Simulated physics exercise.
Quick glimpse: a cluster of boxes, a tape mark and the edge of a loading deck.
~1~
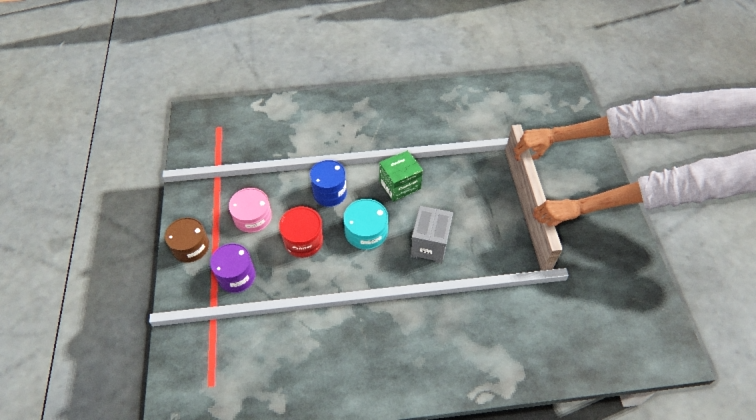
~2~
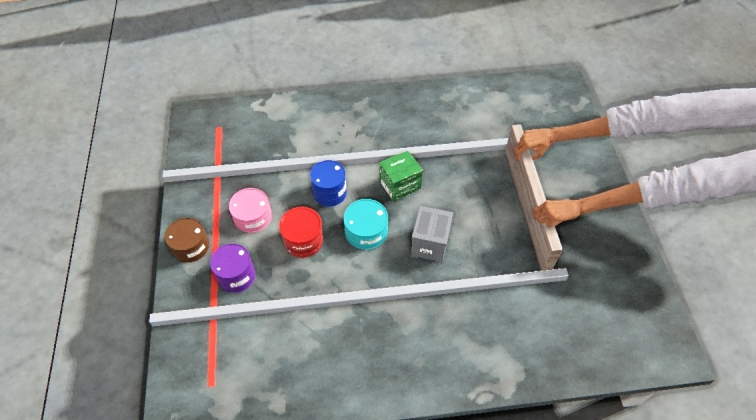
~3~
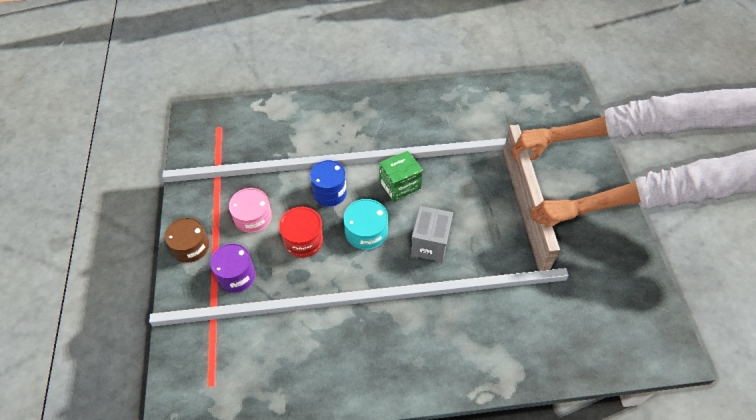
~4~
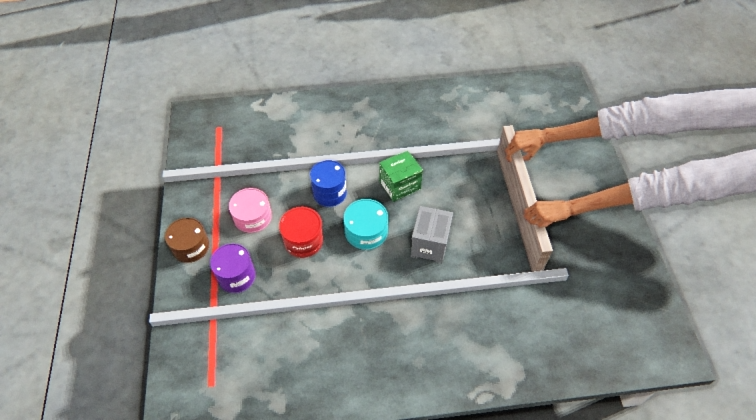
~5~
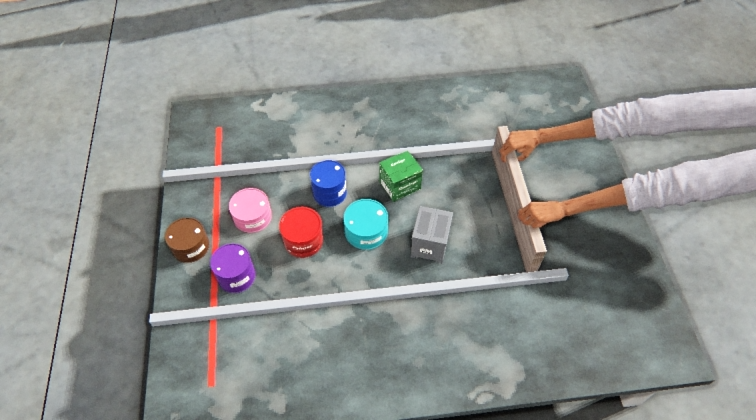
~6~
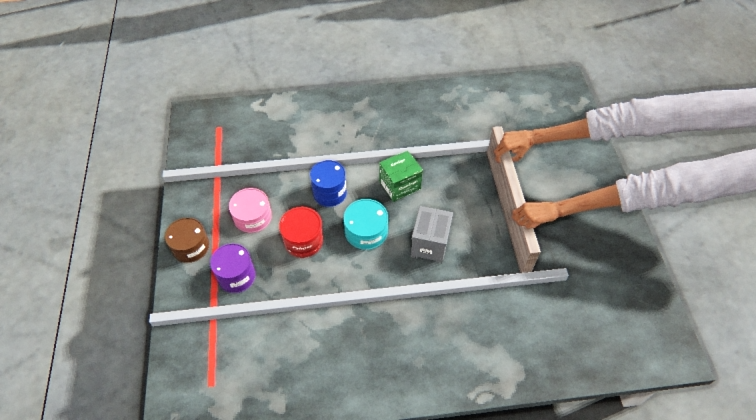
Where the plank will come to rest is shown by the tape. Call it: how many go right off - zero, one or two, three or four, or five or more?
One or two go off.
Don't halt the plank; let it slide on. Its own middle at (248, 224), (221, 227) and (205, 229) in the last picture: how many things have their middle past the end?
First 1, then 2, then 5.
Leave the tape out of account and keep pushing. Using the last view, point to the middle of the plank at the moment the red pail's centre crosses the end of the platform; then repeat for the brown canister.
The middle is at (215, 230) when it's the red pail, and at (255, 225) when it's the brown canister.
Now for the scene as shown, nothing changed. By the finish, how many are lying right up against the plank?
Tally at the end: 3.
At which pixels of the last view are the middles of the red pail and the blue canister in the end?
Final positions - red pail around (152, 258), blue canister around (162, 194).
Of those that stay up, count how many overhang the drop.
Expected count: 3.
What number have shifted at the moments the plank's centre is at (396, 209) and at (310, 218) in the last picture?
The count reaches 3 first and 7 second.
Early on, none off yet; brown canister at rest near (188, 240); purple canister at rest near (233, 268); pink canister at rest near (251, 210).
Finally, the number that fall off is one or two; lost, pink canister and brown canister.
